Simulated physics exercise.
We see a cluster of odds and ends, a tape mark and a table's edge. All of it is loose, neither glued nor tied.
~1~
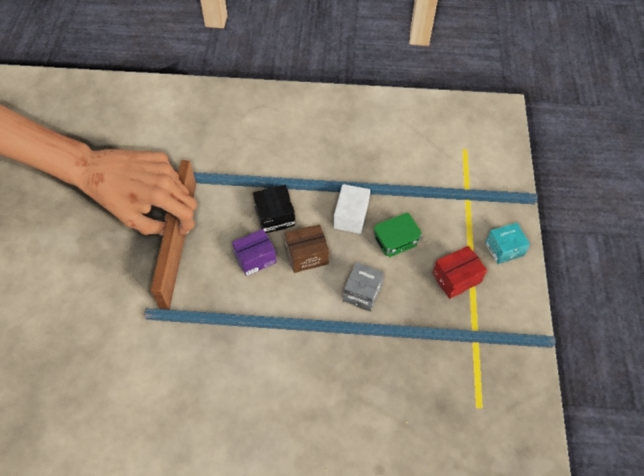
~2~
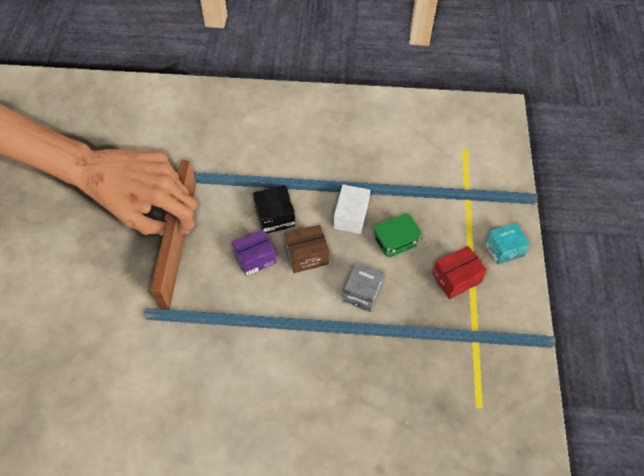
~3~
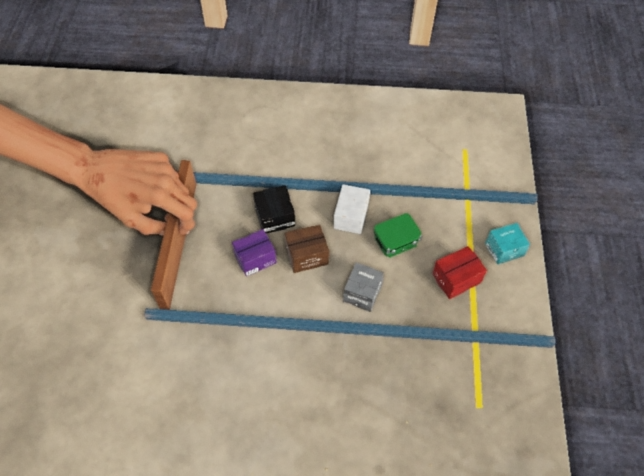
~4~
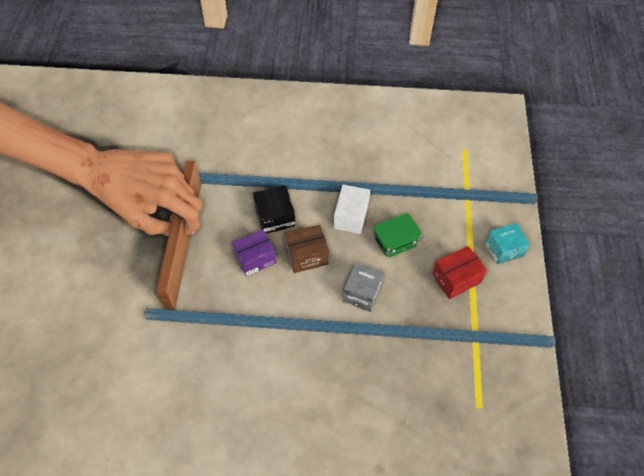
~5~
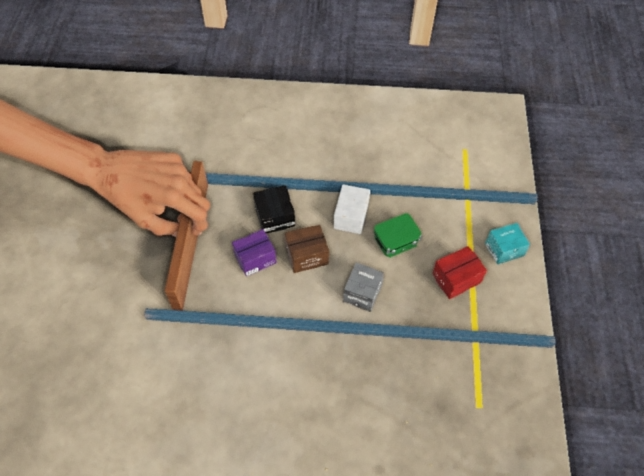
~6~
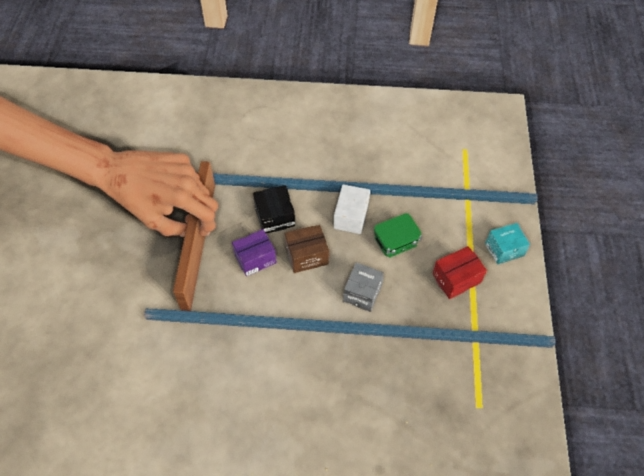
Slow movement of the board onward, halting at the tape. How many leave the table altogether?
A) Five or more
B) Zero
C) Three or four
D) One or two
D.
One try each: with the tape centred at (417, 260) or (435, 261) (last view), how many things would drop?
0 and 0.
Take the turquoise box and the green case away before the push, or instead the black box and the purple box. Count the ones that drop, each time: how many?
That gives 0 in the first case, then 0 in the second.
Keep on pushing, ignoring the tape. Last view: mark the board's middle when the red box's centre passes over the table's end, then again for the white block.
The middle is at (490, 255) when it's the red box, and at (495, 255) when it's the white block.
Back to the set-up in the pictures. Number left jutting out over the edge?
It would come to 1.
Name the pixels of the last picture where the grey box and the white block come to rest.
In the last picture the grey box sits at (494, 315) while the white block sits at (519, 213).
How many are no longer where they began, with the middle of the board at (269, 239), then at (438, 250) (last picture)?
First 3 and then 8.
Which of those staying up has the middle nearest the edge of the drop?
Result - foremost is the red box.
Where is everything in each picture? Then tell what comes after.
In the first frame, turquoise box (507, 243); red box (459, 272); green case (397, 236); board (175, 233); tape (471, 263).
In the second frame, red box (459, 272); purple box (255, 253).
In the third frame, green case (397, 236); white block (352, 209).
In the fourth frame, turquoise box (507, 244); brown box (307, 249).
In the fifth frame, red box (459, 272); grey box (363, 287).
In the sixth frame, turquoise box (507, 244); red box (459, 272); green case (397, 236); board (196, 234); tape (471, 263).
Soon after, none off yet; turquoise box at rest near (507, 244); red box at rest near (459, 272); green case at rest near (400, 235).
At rest, the number that fall off is one or two; fallen, green case and turquoise box.
